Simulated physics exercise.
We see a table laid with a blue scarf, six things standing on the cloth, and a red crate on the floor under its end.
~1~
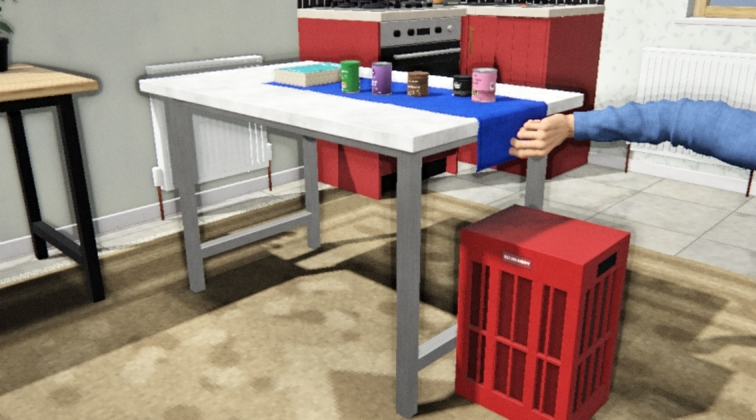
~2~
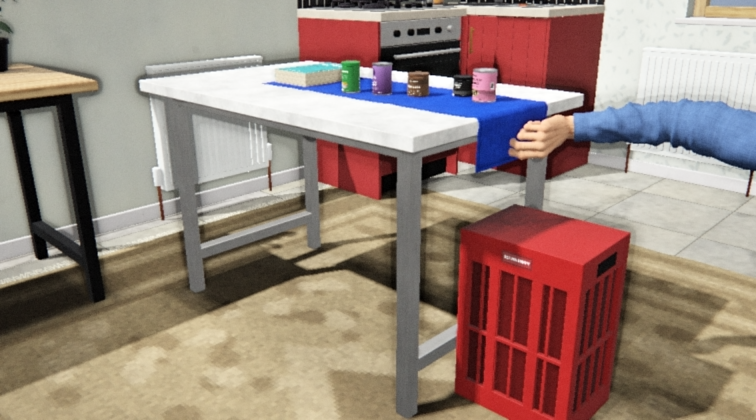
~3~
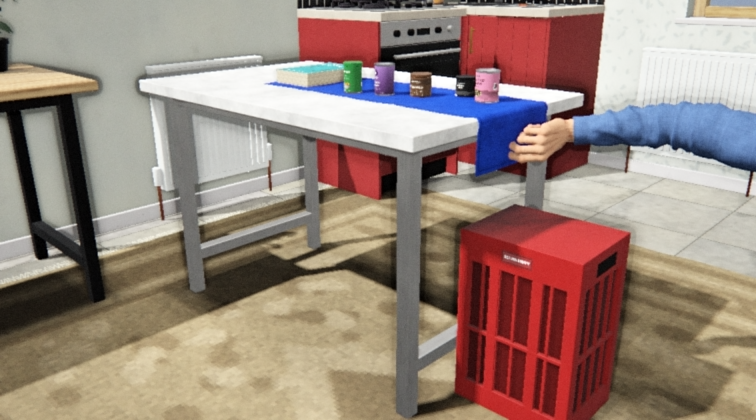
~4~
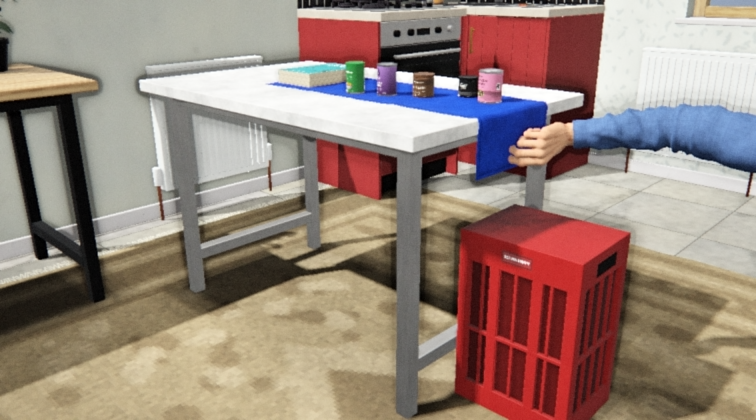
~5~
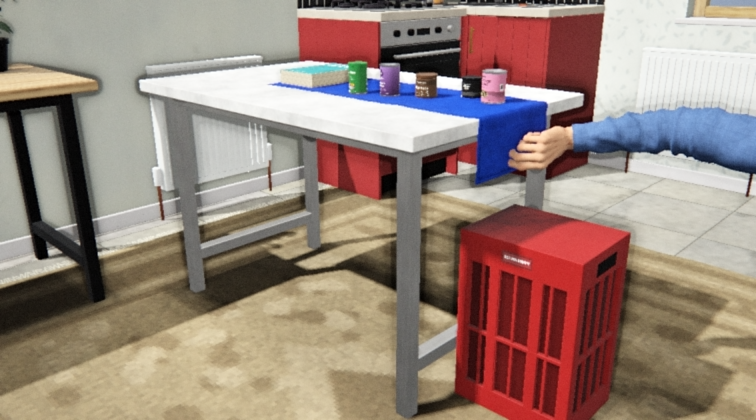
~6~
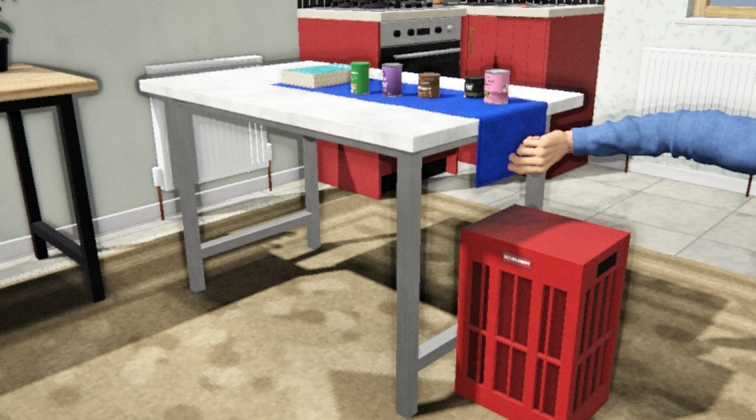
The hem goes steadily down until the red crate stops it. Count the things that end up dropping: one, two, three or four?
In all, one slips off.
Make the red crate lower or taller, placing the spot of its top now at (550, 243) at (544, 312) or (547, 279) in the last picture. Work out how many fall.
Numbers: 3; 2.
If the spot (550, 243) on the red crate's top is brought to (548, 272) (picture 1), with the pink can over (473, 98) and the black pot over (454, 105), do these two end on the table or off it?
In the end the pink can is no longer on top and the black pot is no longer on top.
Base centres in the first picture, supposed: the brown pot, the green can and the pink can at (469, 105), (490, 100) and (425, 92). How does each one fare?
Note: Brown pot lost; green can lost; pink can kept on top.
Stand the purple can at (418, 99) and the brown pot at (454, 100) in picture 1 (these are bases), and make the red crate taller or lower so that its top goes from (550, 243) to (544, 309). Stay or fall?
Purple can is gone, brown pot is gone.
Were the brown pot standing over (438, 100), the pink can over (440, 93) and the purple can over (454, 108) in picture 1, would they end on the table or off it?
Brown pot stays, pink can stays, purple can gone.
Soon after, hem near (510, 204); all still up.
After that, hem on the crate; pink can gone.
In the end, hem on the crate; pink can gone. The table loses one.
